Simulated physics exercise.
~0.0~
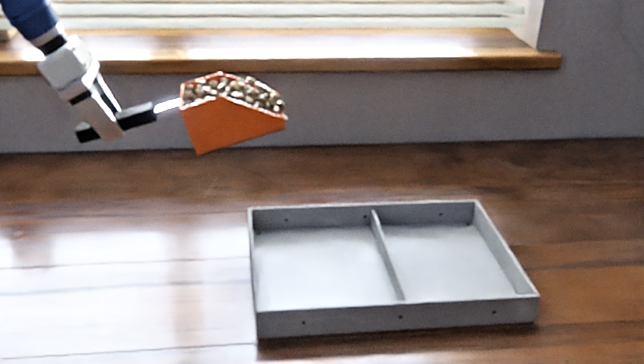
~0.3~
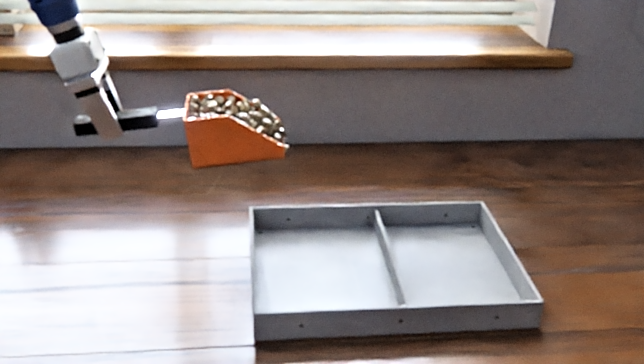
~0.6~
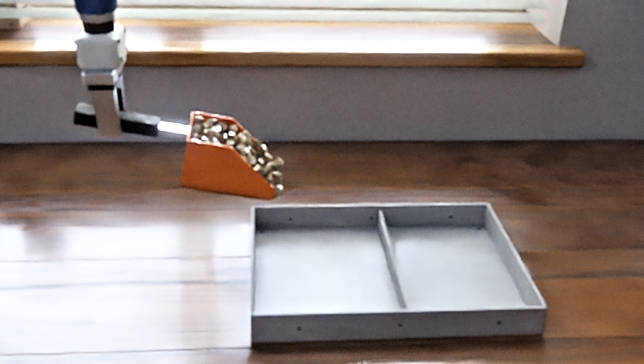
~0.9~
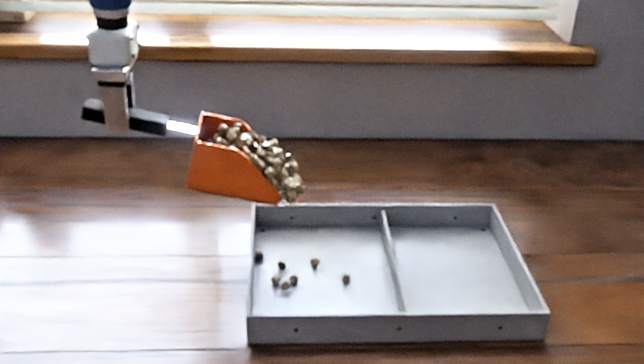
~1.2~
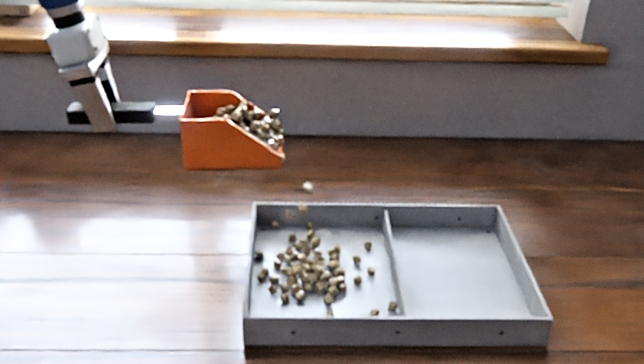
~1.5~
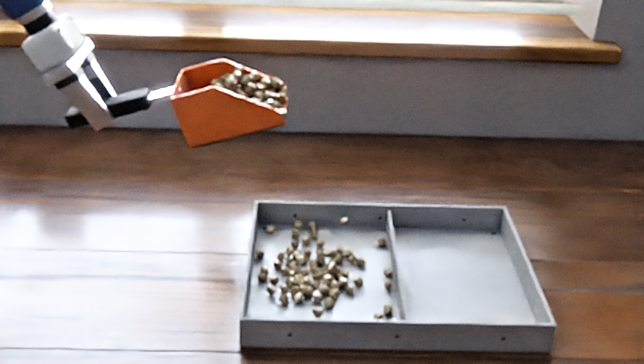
In this clip, a robot arm tips an orange scoop of small pebbles forward above a divided gray tray, and some spill into the left compartment. The arm then tilts the scoop back and lifts it, with many pebbles still inside and the right compartment empty.
